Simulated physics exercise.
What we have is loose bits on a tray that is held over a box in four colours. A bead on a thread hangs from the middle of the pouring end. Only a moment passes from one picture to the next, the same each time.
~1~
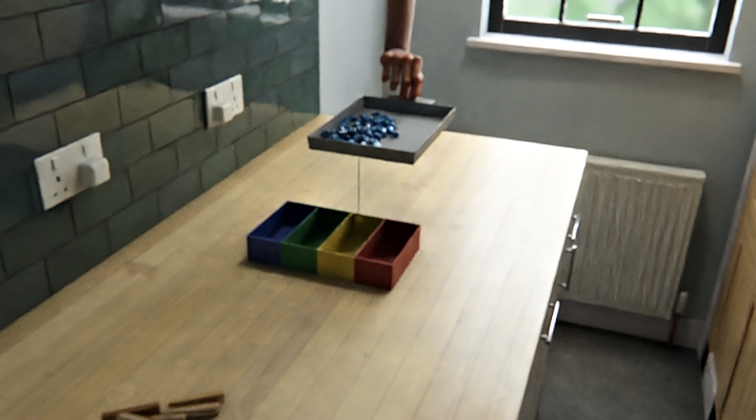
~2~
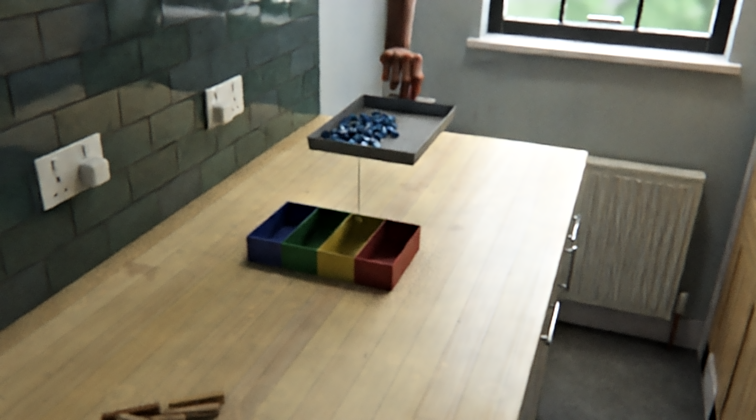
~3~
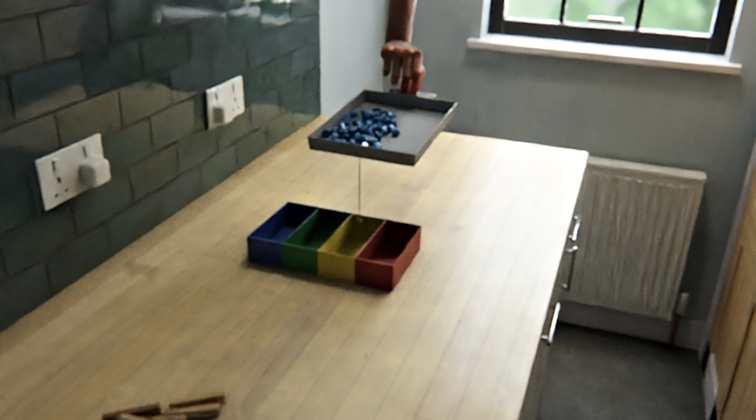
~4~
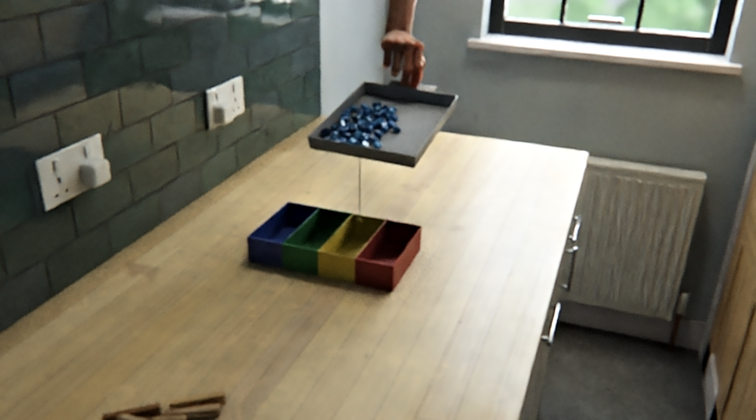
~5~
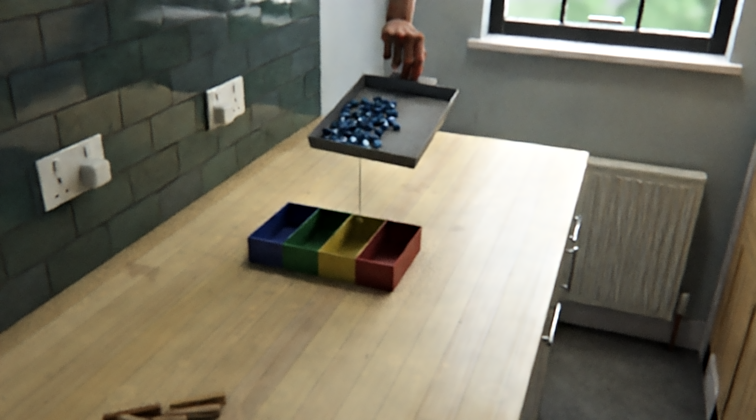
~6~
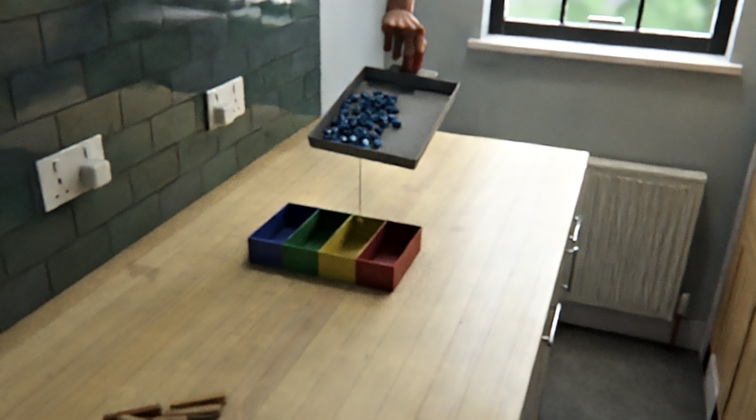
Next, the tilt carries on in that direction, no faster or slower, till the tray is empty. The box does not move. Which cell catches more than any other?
Most goes to the red cell.
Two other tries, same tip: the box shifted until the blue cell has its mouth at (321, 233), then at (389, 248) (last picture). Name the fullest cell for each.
The first try: Yellow. The second: The blue one.
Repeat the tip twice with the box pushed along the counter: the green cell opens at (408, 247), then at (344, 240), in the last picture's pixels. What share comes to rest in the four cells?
Near 80 % and 100 %.
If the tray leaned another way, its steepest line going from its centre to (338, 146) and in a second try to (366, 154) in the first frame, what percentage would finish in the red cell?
In turn 0 and 30 in a hundred.
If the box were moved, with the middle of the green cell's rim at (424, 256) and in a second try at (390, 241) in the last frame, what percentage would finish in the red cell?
In turn 0 and 0 in a hundred.
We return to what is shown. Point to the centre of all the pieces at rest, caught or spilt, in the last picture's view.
Close to (379, 269).
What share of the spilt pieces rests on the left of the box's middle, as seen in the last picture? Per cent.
It comes to 30 per cent or so.
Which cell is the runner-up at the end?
Next in line is the yellow cell.
Soon after the last picture, tray tipped steeply; all on the tray.
A little later, tray tipped right over; about half on the tray; about a quarter in the red cell; a small part in the yellow cell; a stray few in the green cell; about a quarter falling or outside the box.
Later still, tray tipped past a quarter turn; about two thirds in the red cell; about a quarter in the yellow cell; a stray few in the green cell; about a quarter falling or outside the box.
At rest, tray tipped past a quarter turn; about two thirds in the red cell; about a quarter in the yellow cell; a stray few in the green cell; none in the blue cell; about a quarter outside the box.
